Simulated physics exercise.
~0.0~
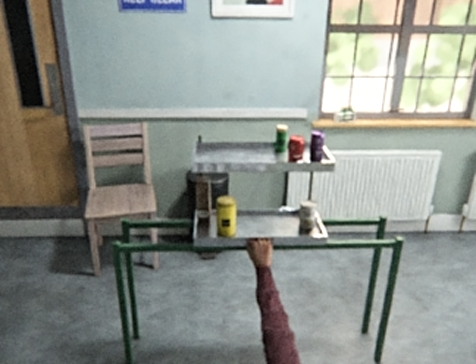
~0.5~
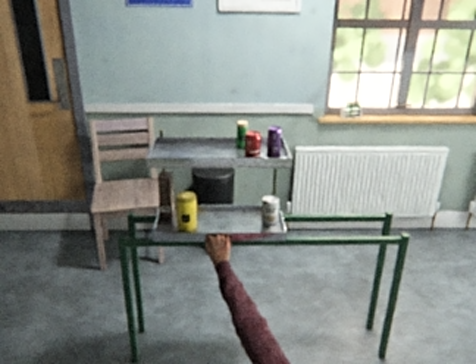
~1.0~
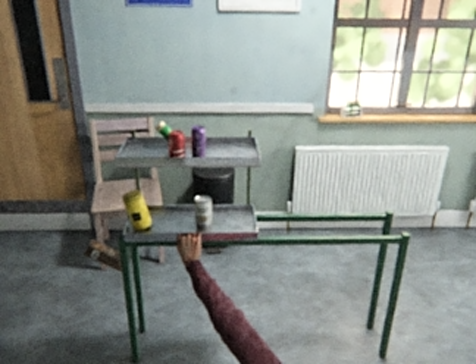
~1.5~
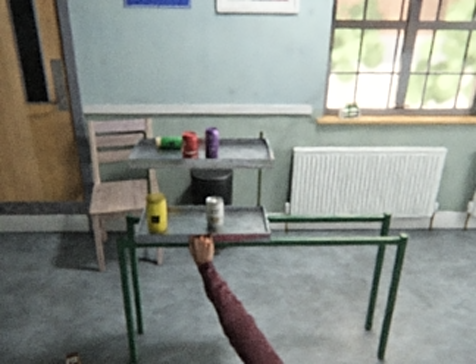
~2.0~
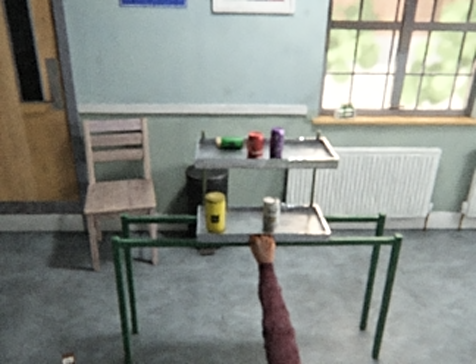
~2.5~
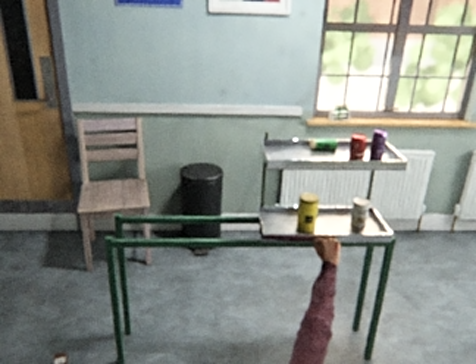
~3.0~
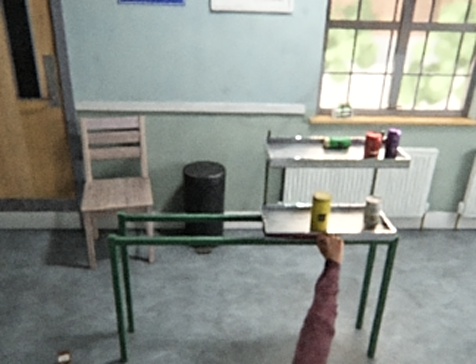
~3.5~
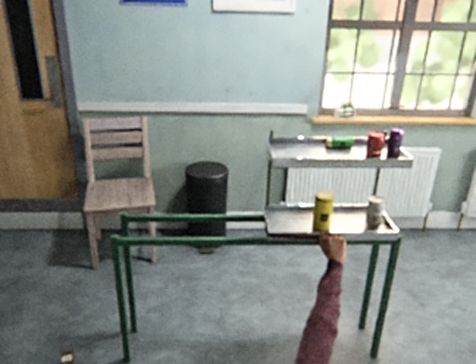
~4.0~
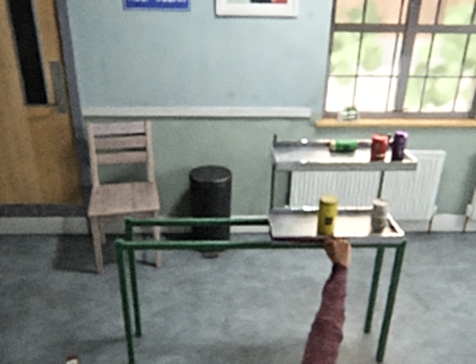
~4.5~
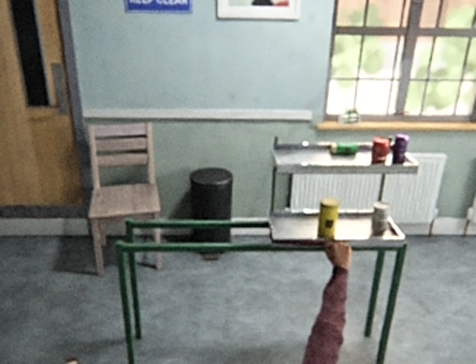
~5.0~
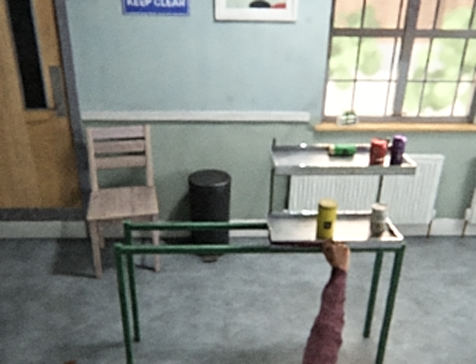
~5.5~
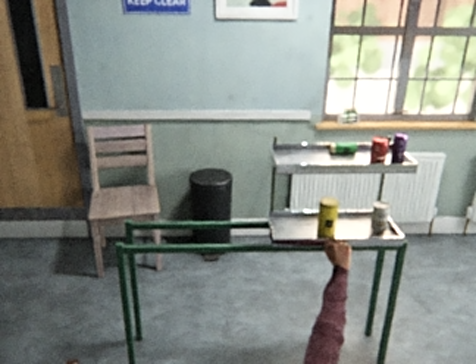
A hand jerks a two-tier tray left then right along green rails, toppling a green shaker while other containers stay upright.
